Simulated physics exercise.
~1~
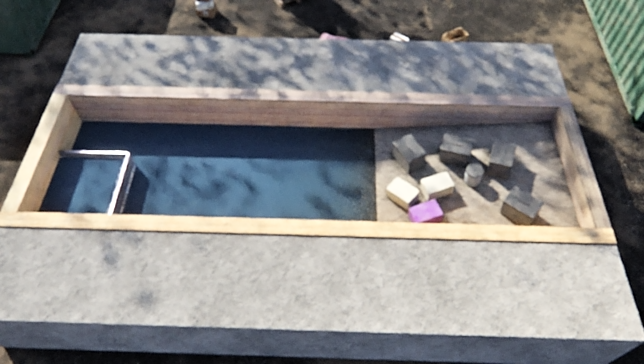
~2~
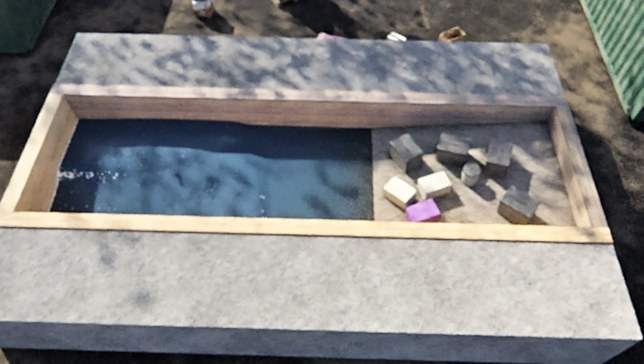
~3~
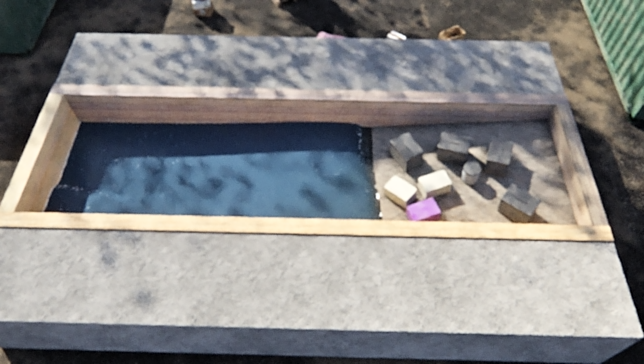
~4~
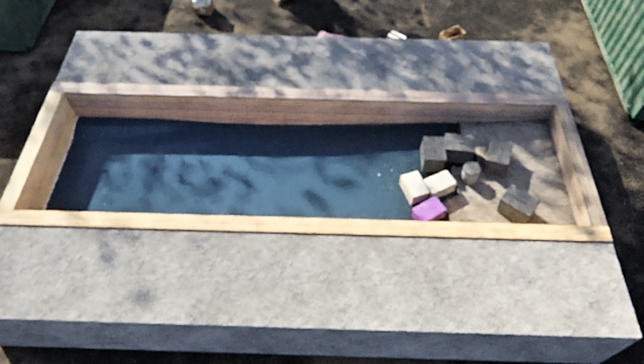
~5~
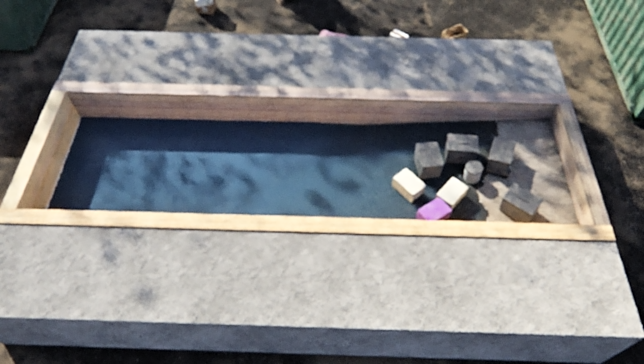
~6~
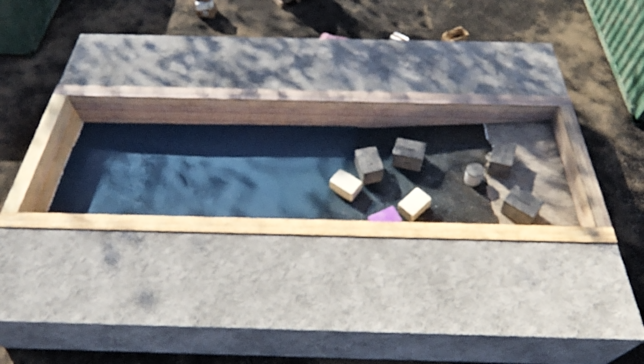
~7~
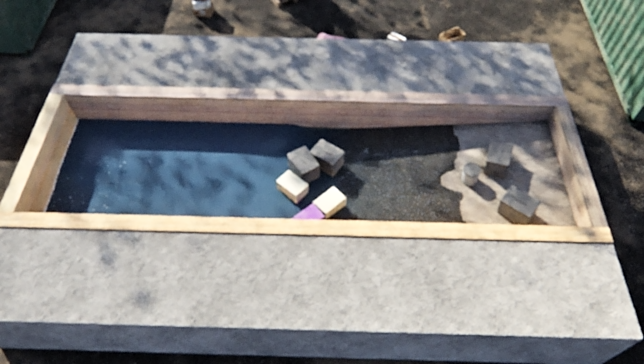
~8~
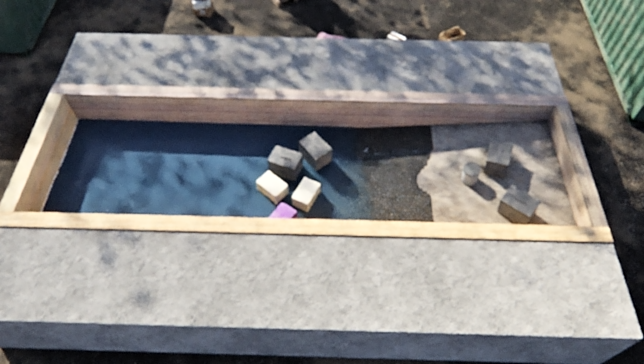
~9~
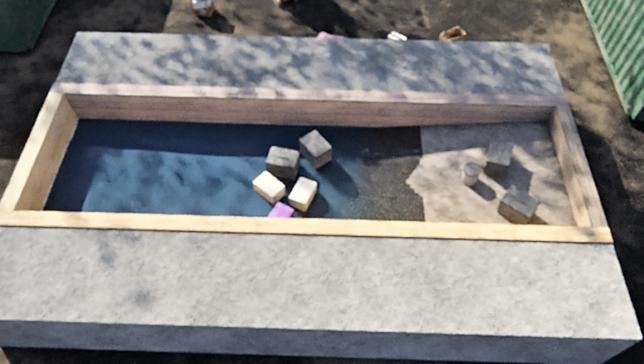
In a long wooden-edged trough between grey slabs, a barrier at the left vanishes and dark water surges right into a cluster of small blocks, nudging them before carrying five, including a purple one, leftward, where they settle mid-trough while the others stay at right.
